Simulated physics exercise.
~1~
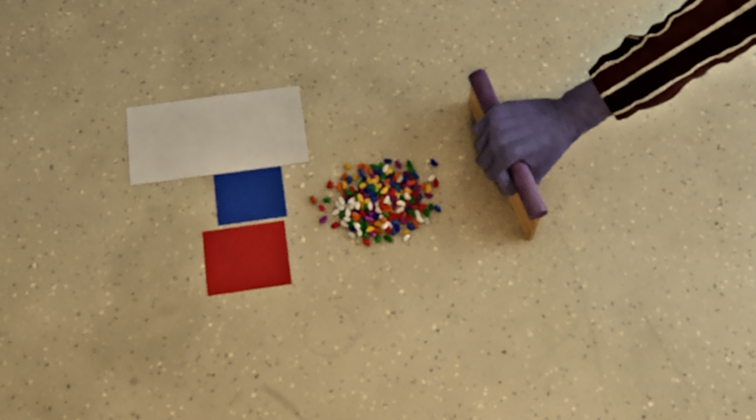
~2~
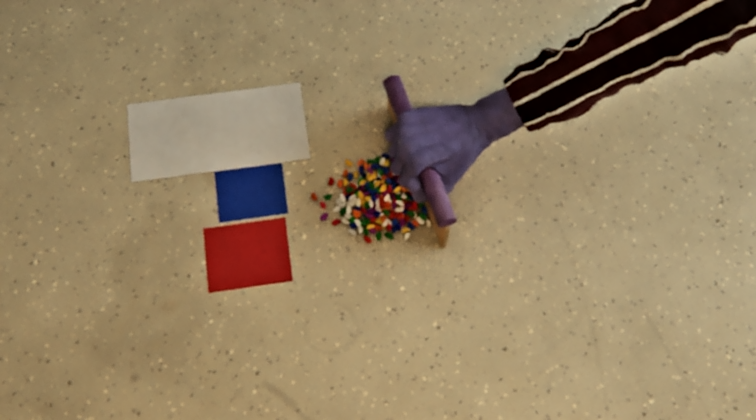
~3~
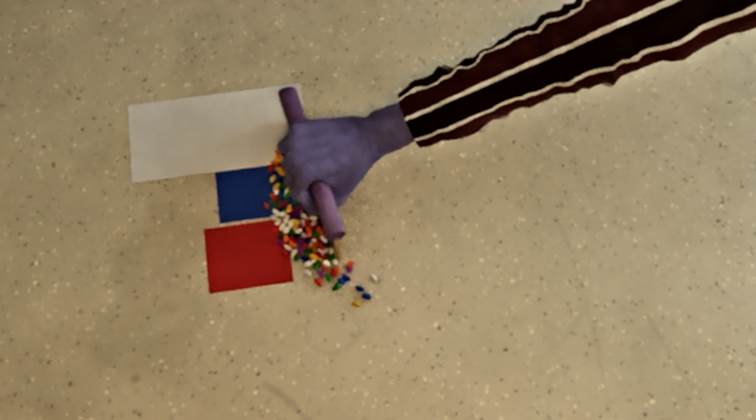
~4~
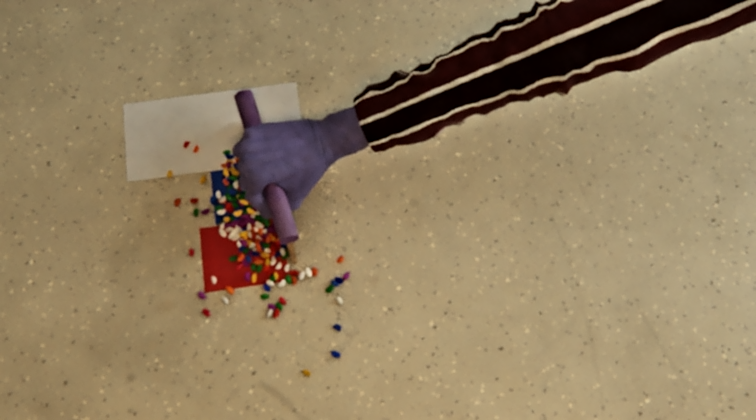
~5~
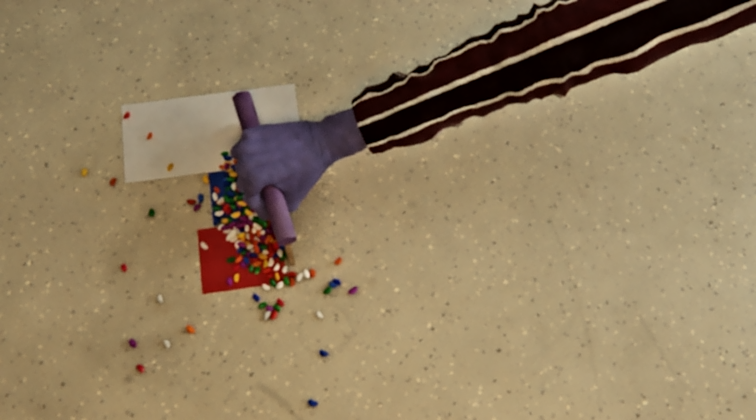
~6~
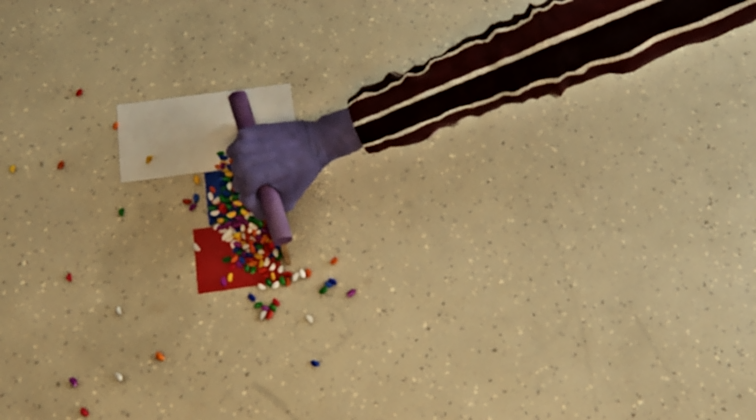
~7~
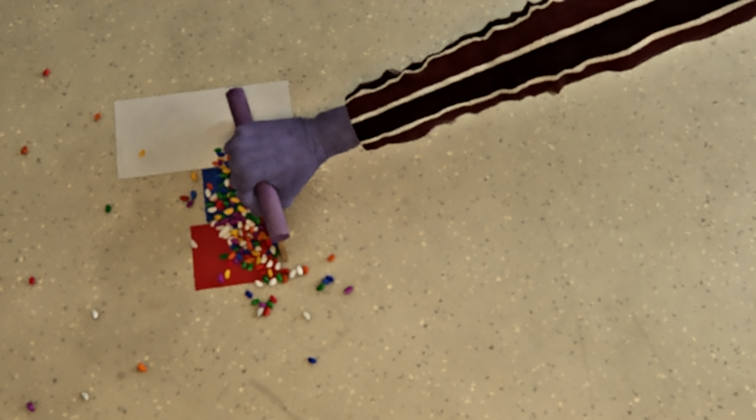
A purple hand gripping a scraper swept a pile of colourful jelly beans left across a speckled surface, then stopped, leaving most heaped over the blue and red sheets, a few on the white one, and others scattered loosely around them.
